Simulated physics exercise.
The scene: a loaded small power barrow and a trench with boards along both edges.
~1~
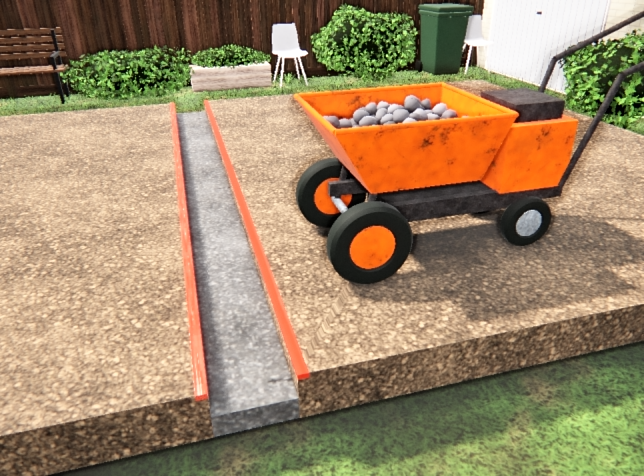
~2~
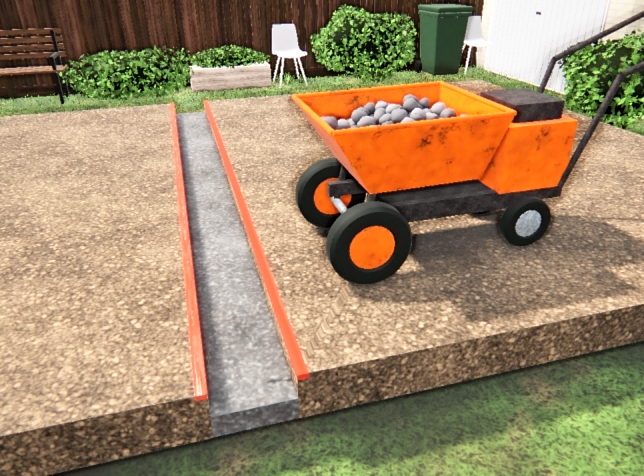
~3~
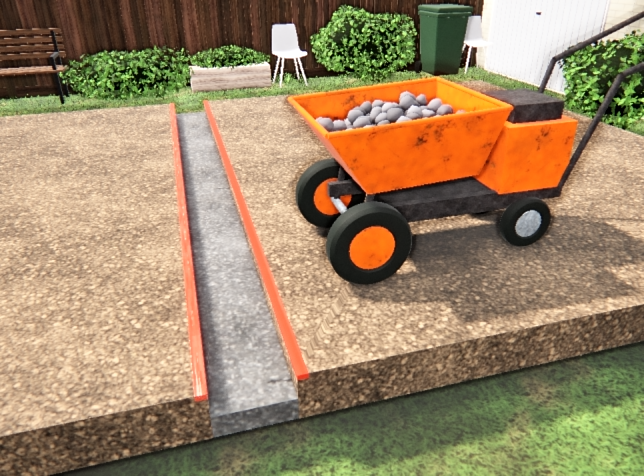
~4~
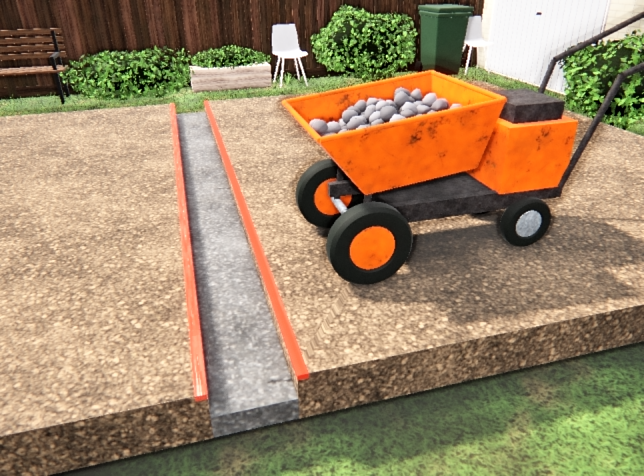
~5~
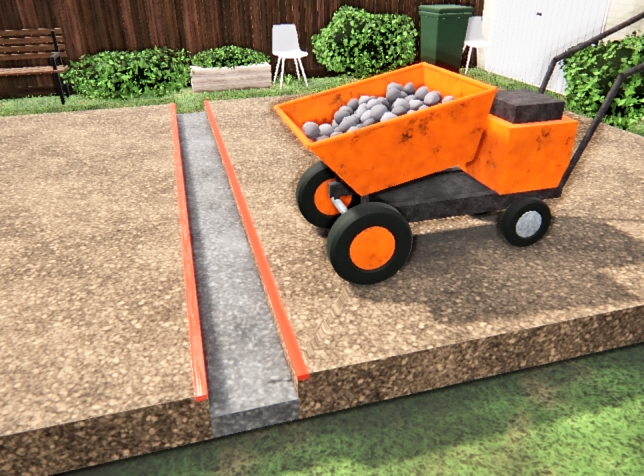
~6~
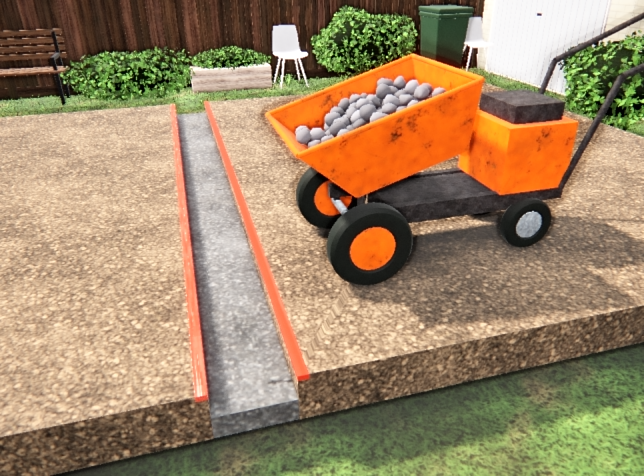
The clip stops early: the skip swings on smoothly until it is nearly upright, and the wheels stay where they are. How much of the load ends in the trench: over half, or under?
In the trench: The larger part.
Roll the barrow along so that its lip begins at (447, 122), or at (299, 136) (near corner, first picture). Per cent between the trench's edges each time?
Roughly 30 per cent, and 30 per cent.
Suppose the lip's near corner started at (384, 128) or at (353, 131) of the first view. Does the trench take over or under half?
One: Over half. Two: The larger part.
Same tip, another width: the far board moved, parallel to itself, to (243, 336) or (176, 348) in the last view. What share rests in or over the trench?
The first gives 20 %, the second 80 %.
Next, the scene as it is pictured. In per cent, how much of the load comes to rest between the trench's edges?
Some 65 per cent.
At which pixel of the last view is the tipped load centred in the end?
Around (205, 268).
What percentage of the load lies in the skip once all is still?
It comes to 0 per cent or so.
Soon after the last picture, skip tipped steeply; all in the skip.
A little later, skip tipped right over; nearly all in the skip; a small part in or heaped over the trench; a stray few falling.
Later still, skip tipped right over; about a third in the skip; about a third in or heaped over the trench; about a quarter beyond it.
By the end, skip tipped right over; a stray few short of the trench; about two thirds in or heaped over the trench; about a third beyond it.
